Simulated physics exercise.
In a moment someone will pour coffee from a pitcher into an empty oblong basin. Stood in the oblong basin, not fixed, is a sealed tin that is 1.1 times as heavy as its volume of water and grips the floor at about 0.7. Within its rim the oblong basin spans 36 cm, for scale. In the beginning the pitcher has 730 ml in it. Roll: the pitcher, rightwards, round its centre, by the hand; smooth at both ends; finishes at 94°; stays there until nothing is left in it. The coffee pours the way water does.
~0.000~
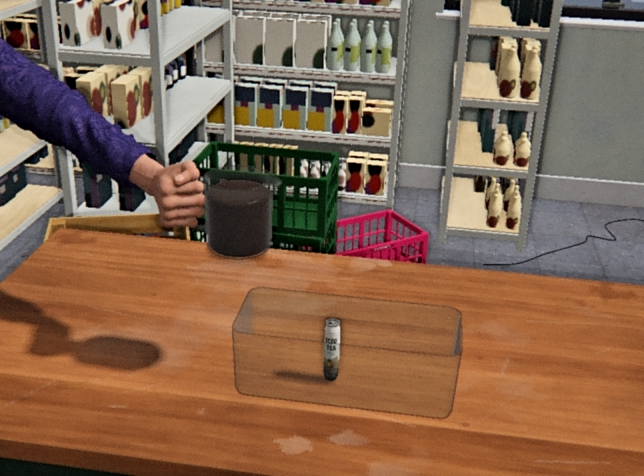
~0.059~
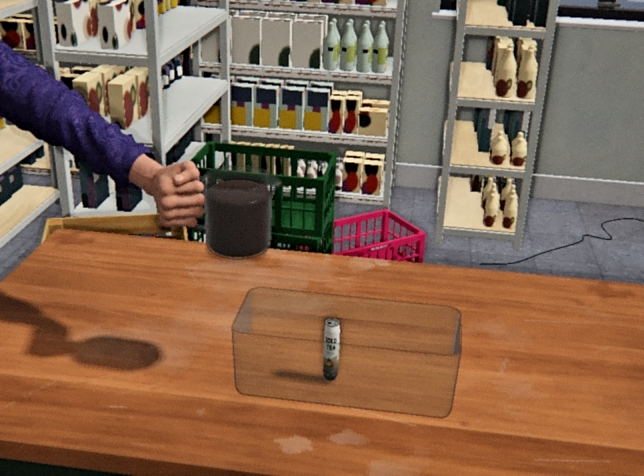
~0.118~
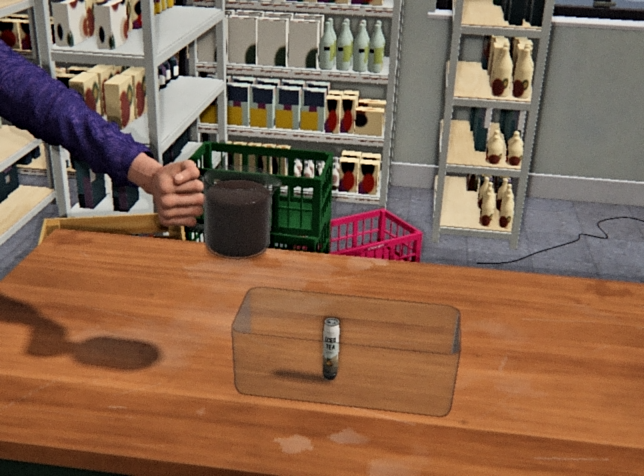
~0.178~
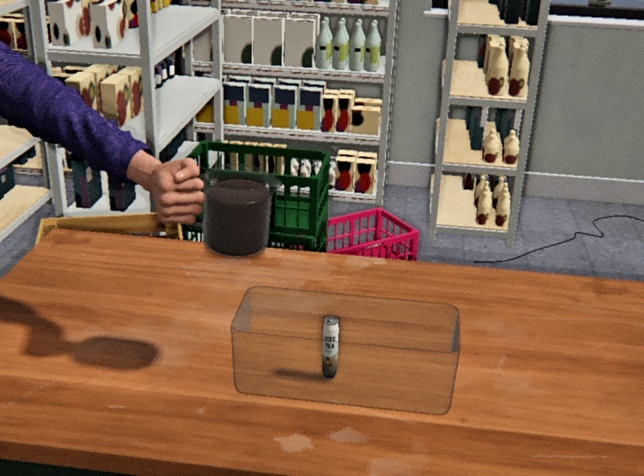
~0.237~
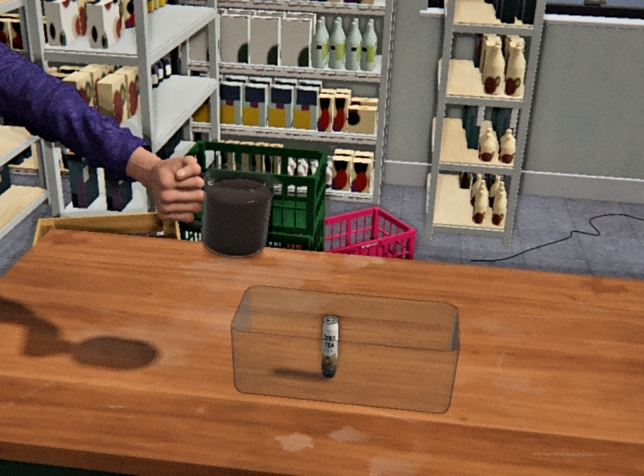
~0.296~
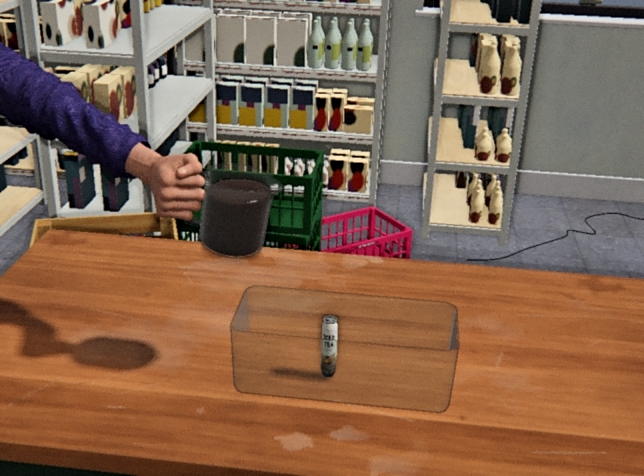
At first, a hand in a purple sleeve holds a dark, coffee-filled pitcher upright above a wooden counter, behind a clear oblong basin with a small tin standing in it. Then the hand slowly tilts the pitcher slightly to the right, while the basin and tin stay still.
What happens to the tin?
Here's my call: It tips.
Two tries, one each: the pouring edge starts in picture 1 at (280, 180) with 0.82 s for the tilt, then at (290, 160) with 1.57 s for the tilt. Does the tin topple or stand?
Trial 1 - tin tips; trial 2 - tin tips.
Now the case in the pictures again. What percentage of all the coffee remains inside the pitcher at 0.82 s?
Still held: Roughly 90 % of the total.
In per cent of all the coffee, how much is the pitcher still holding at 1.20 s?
About 46 % is still there.
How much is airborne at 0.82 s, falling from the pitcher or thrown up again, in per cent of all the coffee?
Near 9 per cent at that time.
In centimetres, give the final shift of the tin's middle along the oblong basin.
Looks like roughly 8.0 cm in total.
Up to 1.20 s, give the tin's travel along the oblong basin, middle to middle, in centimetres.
Around 0 centimetres.
By 0.82 s the tilt is 52° and 90 per cent is still to pour; the tin stands where it began.
By 1.20 s the tilt is 83° and 46 per cent is still to pour; the tin stands where it began.
By 1.60 s the tilt is 94° and 11 per cent is still to pour; the tin lies on its side.
By 2.03 s the tilt is 94° and 2 per cent is still to pour; the tin lies on its side.
At rest the tin lies on its side.
